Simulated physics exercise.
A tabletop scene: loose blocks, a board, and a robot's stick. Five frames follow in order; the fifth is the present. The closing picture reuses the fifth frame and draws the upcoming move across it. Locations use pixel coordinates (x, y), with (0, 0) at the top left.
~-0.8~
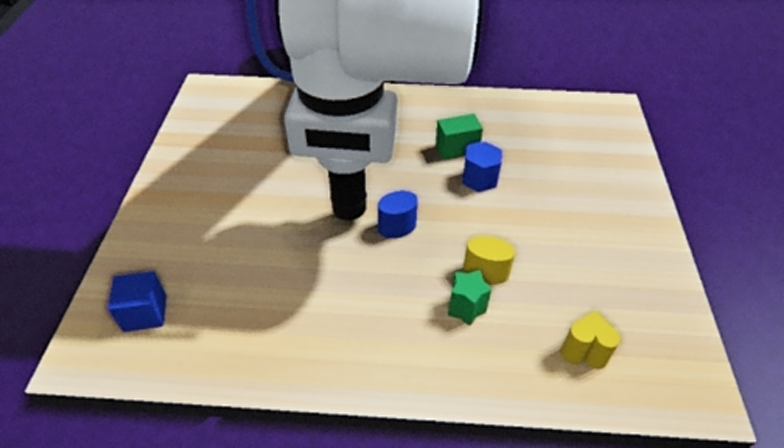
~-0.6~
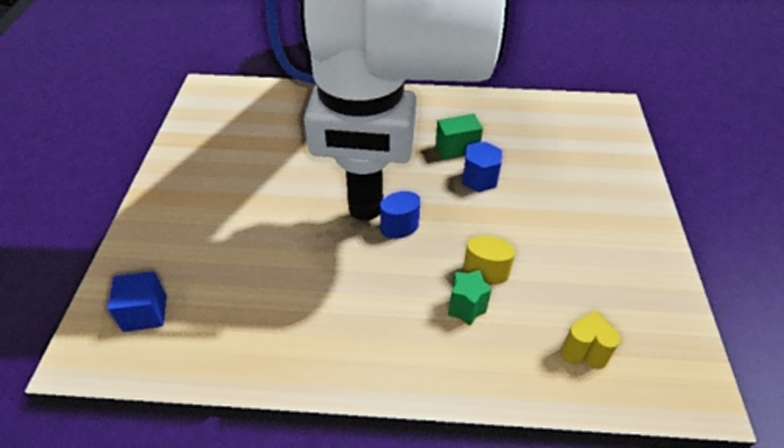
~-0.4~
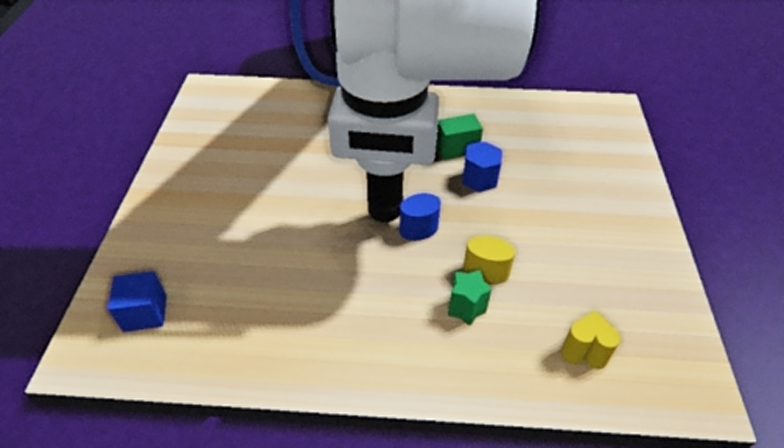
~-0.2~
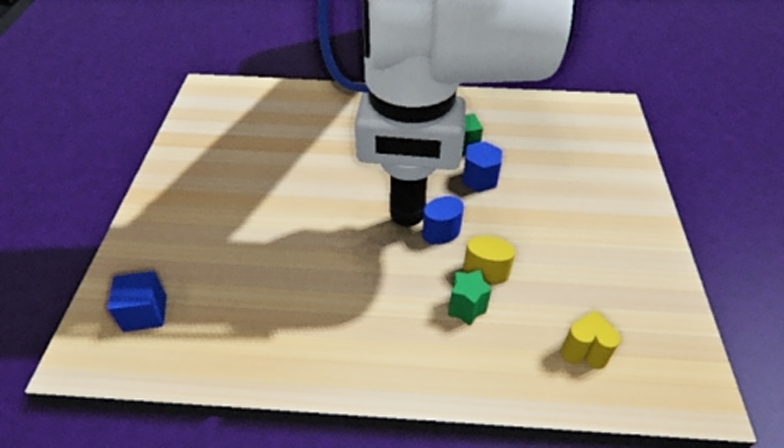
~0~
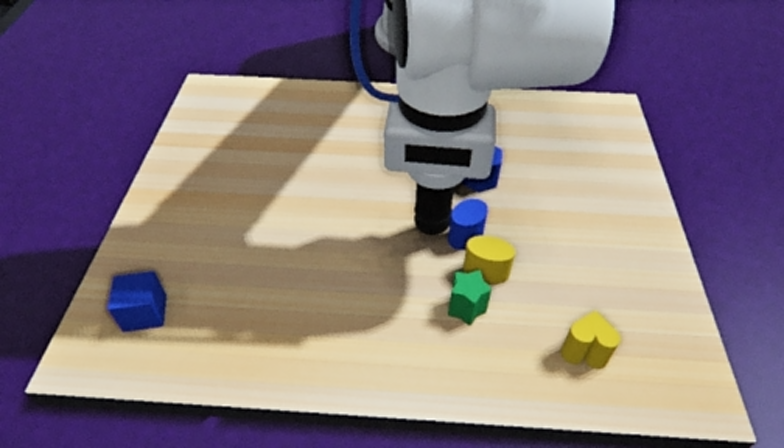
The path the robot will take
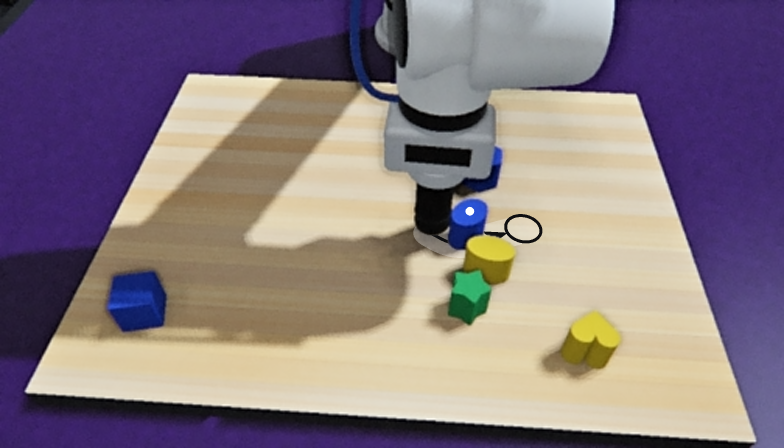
A robot arm lowered its black stick beside a blue oval block and pushed it rightward across the wooden board, bringing it close to the yellow oval block while the other blocks stayed put.
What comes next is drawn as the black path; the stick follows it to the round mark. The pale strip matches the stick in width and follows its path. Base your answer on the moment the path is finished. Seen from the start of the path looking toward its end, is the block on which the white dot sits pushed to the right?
Short answer: No.
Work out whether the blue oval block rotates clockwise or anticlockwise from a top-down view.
My answer: Anticlockwise.
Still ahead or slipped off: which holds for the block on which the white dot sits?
It sits in front of the stick.
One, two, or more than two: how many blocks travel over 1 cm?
Blocks displaced: 1.
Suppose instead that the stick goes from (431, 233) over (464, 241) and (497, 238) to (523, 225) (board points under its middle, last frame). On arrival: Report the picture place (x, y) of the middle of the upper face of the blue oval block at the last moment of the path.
At roughly (564, 196).
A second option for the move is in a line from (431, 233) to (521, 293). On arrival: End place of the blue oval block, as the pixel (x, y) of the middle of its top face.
The spot you're after is about (500, 217) in the image.
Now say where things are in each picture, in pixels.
Stick tip (349, 209); block tops, blue oval block (398, 201); yellow oval block (491, 247), in the first frame.
Stick (366, 209); blue oval block (401, 202), in the second frame.
Stick (385, 211); blue oval block (421, 204), in the third frame.
Stick (407, 215); blue oval block (444, 207), in the fourth frame.
Stick (432, 223); blue oval block (470, 211); yellow oval block (491, 247), in the fifth frame.
Path on the board, from (431, 233) by way of (462, 244) and (493, 237) to (523, 229); the dot is on the blue oval block.
What follows on the original path. One third of the way, stick (465, 233); blue oval block (500, 212), turned 40° anticlockwise.
Two thirds of the way, stick (497, 226); blue oval block (532, 205), turned 45° anticlockwise.
At the end, stick (526, 218); blue oval block (562, 197), turned 45° anticlockwise; yellow oval block in place.
